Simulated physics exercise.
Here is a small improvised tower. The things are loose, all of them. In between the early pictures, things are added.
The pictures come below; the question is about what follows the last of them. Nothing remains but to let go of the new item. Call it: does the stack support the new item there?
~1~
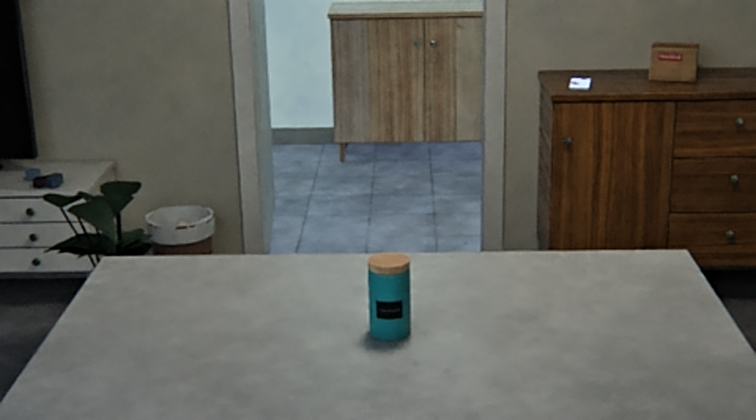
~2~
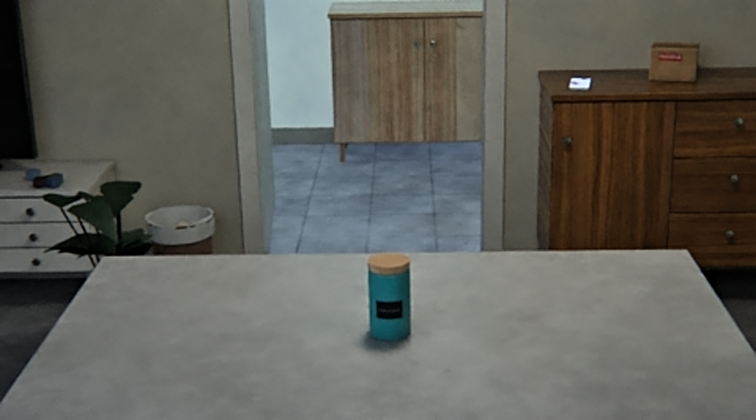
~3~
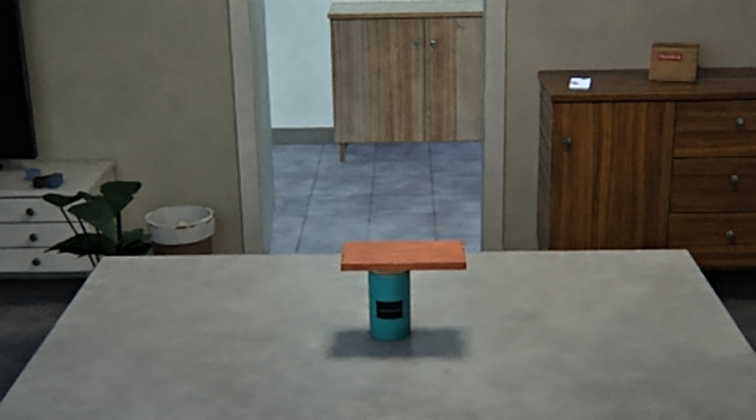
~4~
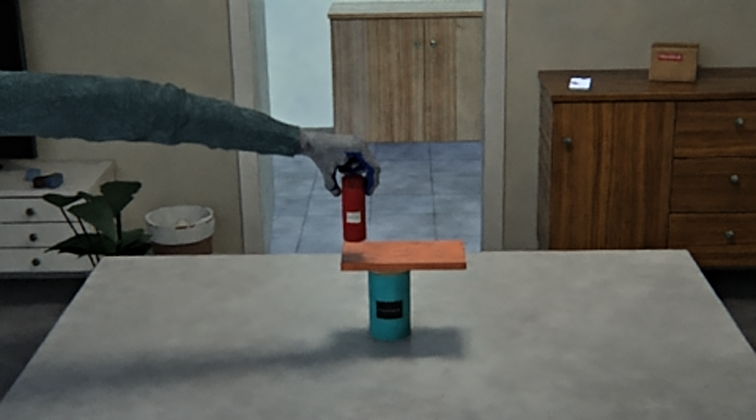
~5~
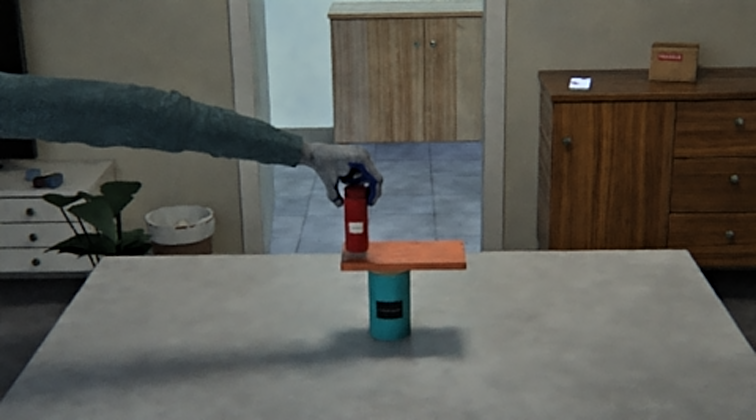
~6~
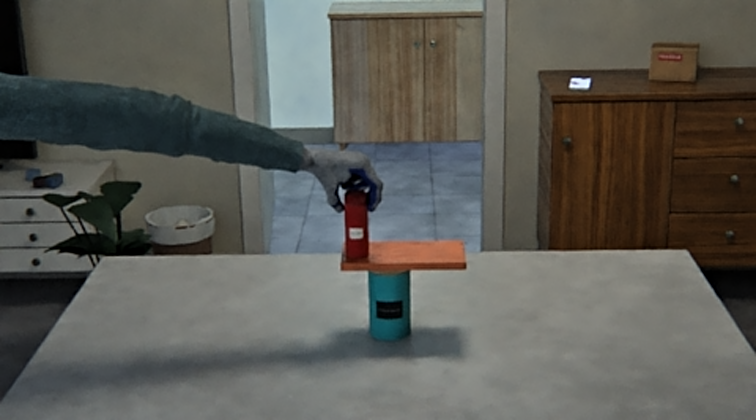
Yes, it does.
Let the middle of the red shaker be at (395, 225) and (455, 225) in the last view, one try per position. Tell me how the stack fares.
Result of try one is that it stays stable, and of try two that it tips over.
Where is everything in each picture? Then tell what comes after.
In the first picture, the last thing is not in view yet; turquoise jar (390, 296).
In the second picture, the last thing is not in view yet; turquoise jar (390, 296).
In the third picture, the last thing is not in view yet; turquoise jar (390, 296).
In the fourth picture, coming down; red shaker (354, 208); turquoise jar (390, 296).
In the fifth picture, coming down; red shaker (356, 219); turquoise jar (390, 296).
In the sixth picture, in place under the hand; red shaker (357, 224); turquoise jar (390, 296).
Then, 0.80 s on from there, no change.
Then, 1.70 s on from there, red shaker resting near (357, 225).
In the end, all 3 unmoved. At the end, from the last picture's camera, red shaker near (357, 225). The stack holds.
